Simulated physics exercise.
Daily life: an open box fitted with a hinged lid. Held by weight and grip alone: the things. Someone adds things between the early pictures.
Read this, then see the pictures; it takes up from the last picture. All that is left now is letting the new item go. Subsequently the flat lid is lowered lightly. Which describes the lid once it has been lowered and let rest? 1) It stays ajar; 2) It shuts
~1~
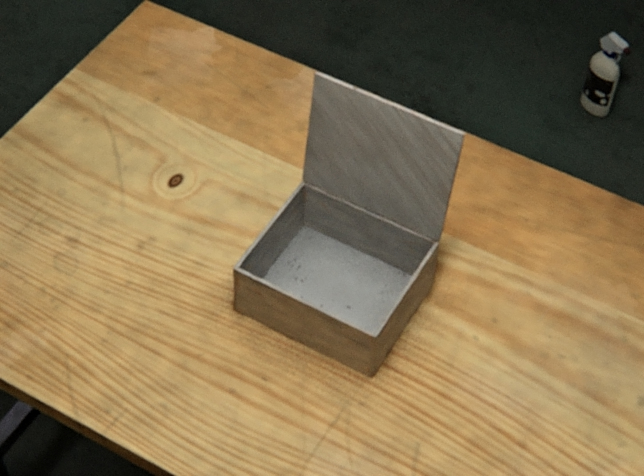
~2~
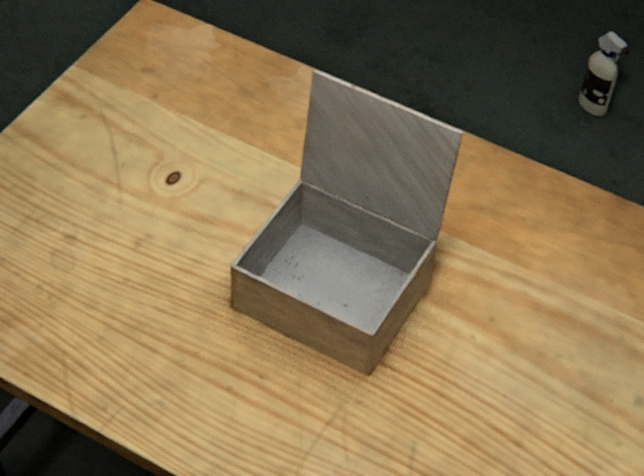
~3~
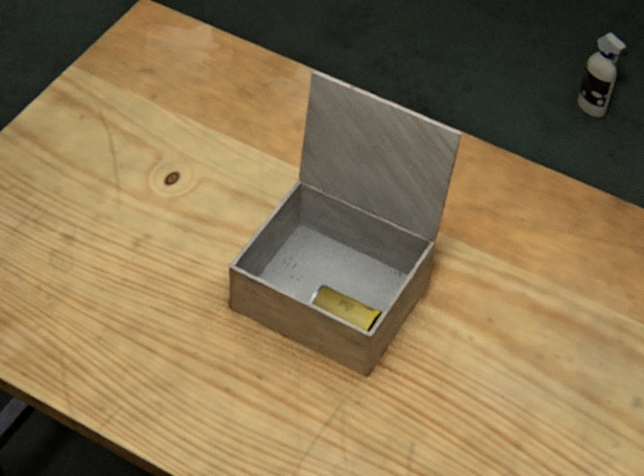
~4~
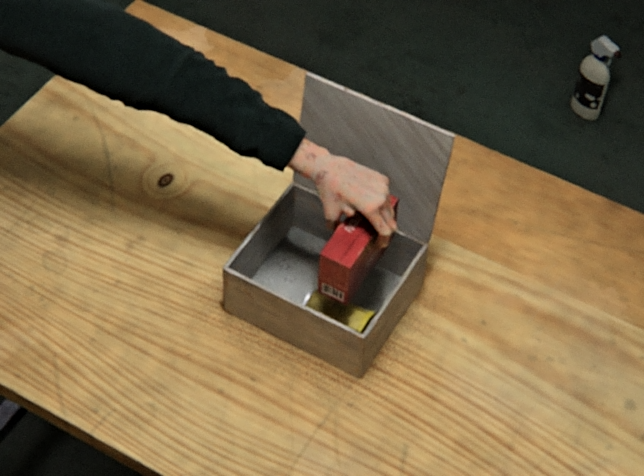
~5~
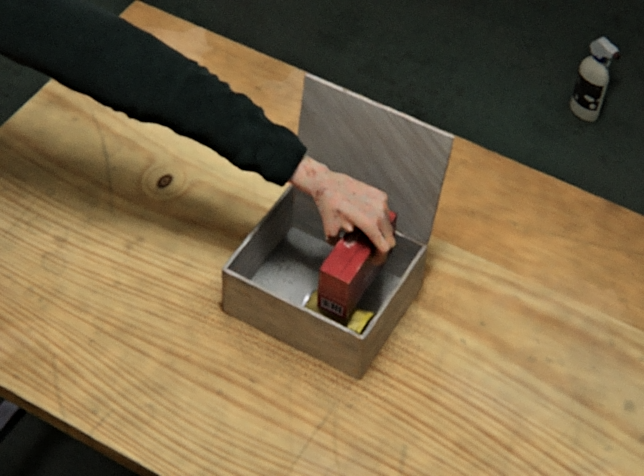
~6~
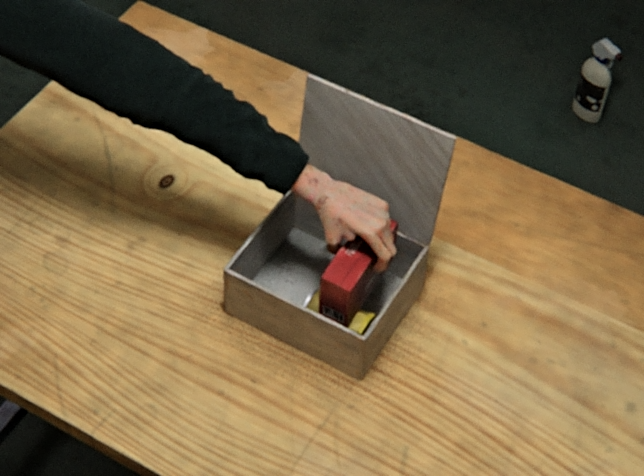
1.
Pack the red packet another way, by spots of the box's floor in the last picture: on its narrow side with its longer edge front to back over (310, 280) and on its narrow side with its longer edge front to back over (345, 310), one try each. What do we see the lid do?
First, it shuts flat; second, it is held up.
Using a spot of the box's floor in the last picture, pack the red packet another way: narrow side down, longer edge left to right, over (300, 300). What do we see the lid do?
In that case, no gap is left.
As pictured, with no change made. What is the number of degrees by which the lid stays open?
Close to 25 degrees.
Then, 0.50 s past the last view, red packet rocked 47° from its first pose near (358, 276).
Then, 1.30 s past the last view, lid 78° above the rim; red packet rocked 44° from its first pose near (356, 277).
Then, 1.60 s past the last view, lid 60° above the rim; red packet rocked 44° from its first pose near (356, 277).
Then, 2.00 s past the last view, lid 32° above the rim; red packet rocked 44° from its first pose near (356, 277).
Finally, lid 27° above the rim; down or leaning hard in the box, red packet; yellow tin still in place. Final places as the last picture's camera would see them, red packet near (358, 275).
